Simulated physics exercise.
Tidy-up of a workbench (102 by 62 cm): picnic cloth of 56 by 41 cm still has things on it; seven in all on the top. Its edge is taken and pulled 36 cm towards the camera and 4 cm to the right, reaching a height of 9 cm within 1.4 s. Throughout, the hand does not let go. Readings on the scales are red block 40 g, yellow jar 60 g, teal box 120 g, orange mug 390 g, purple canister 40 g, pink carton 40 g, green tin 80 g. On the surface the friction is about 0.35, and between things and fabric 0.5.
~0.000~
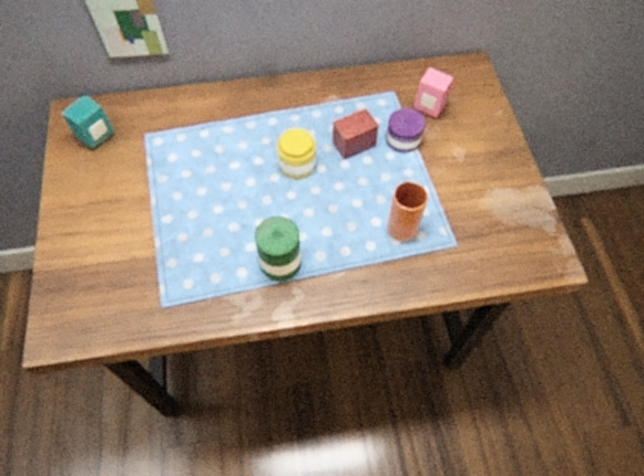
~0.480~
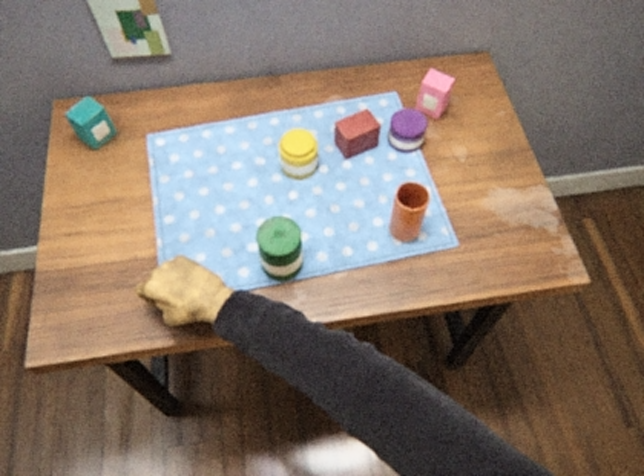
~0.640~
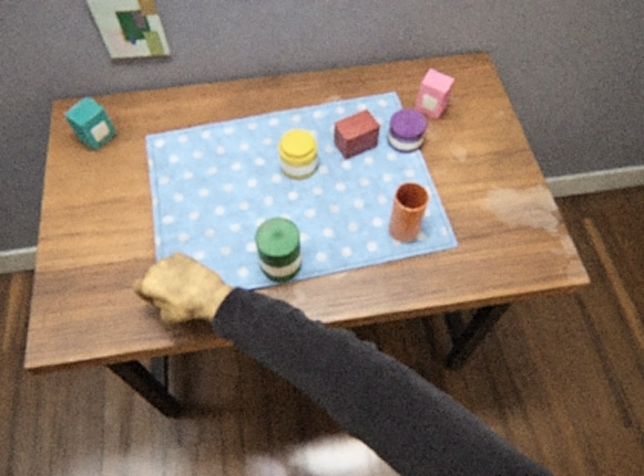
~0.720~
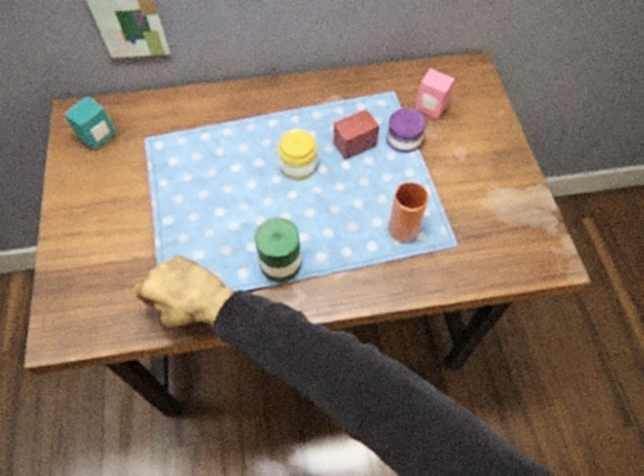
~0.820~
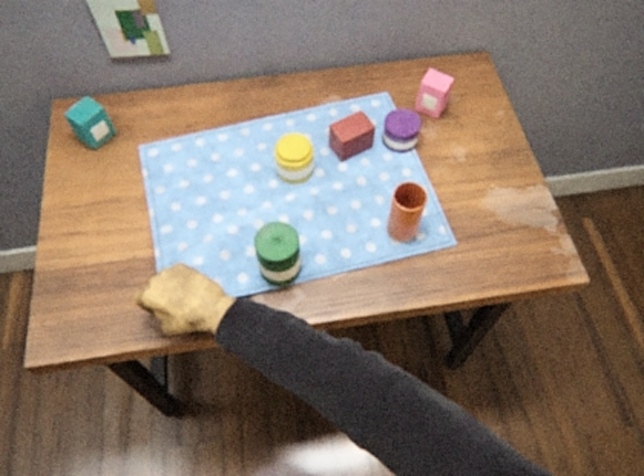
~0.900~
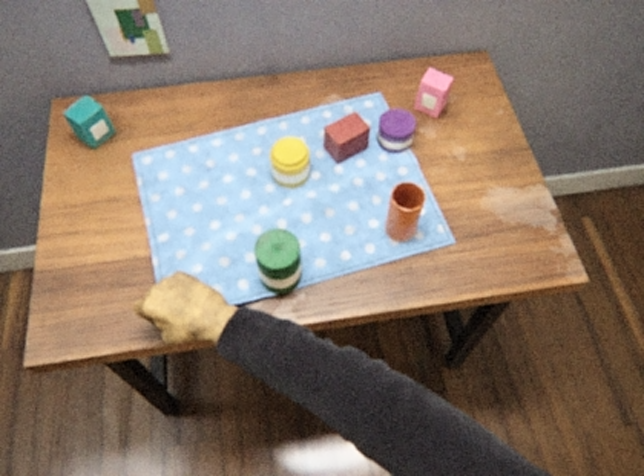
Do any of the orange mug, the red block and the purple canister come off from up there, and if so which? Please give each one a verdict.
Result: I'd say the orange mug does not leave; I'd say the red block does not leave; I'd say the purple canister does not leave.
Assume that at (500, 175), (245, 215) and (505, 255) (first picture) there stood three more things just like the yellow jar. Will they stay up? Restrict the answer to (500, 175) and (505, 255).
In turn: Stays up, stays on.
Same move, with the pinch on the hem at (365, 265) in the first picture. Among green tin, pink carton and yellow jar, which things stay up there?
Outcome: Green tin leaves the top; pink carton keeps its place; yellow jar leaves the top.
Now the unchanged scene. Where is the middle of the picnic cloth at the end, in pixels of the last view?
Its centre lands at about (239, 323).
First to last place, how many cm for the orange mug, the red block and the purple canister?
The orange mug comes to 20 cm, the red block to 30 cm, and the purple canister to 30 cm.
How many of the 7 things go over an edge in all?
1 in all.
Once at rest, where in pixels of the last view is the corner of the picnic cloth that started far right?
(255, 166), roughly.
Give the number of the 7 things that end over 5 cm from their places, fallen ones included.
The total comes out at 5.
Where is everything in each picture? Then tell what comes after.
In the first frame, shows, orange mug (411, 195); red block (356, 123); purple canister (407, 121); picnic cloth corners (162, 308) (145, 135) (394, 92) (456, 246).
In the second frame, shows, picnic cloth corners (147, 135) (396, 92); grip (162, 304).
In the third frame, shows, picnic cloth corners (147, 137) (395, 93); grip (160, 302).
In the fourth frame, shows, picnic cloth corners (145, 139) (394, 92); grip (160, 305).
In the fifth frame, shows, red block (352, 125); purple canister (403, 122); green tin (277, 240); picnic cloth corners (139, 146) (387, 93); grip (161, 313).
In the sixth frame, shows, orange mug (408, 196); red block (347, 127); purple canister (398, 122); picnic cloth corners (133, 154) (380, 93) (455, 243); grip (161, 321).
By 1.2 s, 95 % of the picnic cloth is still over the top; red block 9 cm off its start, purple canister 9 cm off its start, orange mug 3 cm off its start.
By 1.5 s, 85 % of the picnic cloth is still over the top; red block 19 cm off its start, purple canister 18 cm off its start, orange mug 9 cm off its start.
By 1.7 s, 65 % of the picnic cloth is still over the top; red block 27 cm off its start at (266, 206), purple canister 25 cm off its start at (306, 177), orange mug 15 cm off its start at (358, 249).
By 2.0 s, 55 % of the picnic cloth is still over the top; red block 30 cm off its start, purple canister 28 cm off its start, orange mug 18 cm off its start.
By 3.6 s, 55 % of the picnic cloth is still over the top; red block 30 cm off its start at (258, 223), purple canister 29 cm off its start at (297, 192), orange mug 18 cm off its start at (350, 266), green tin over the edge.
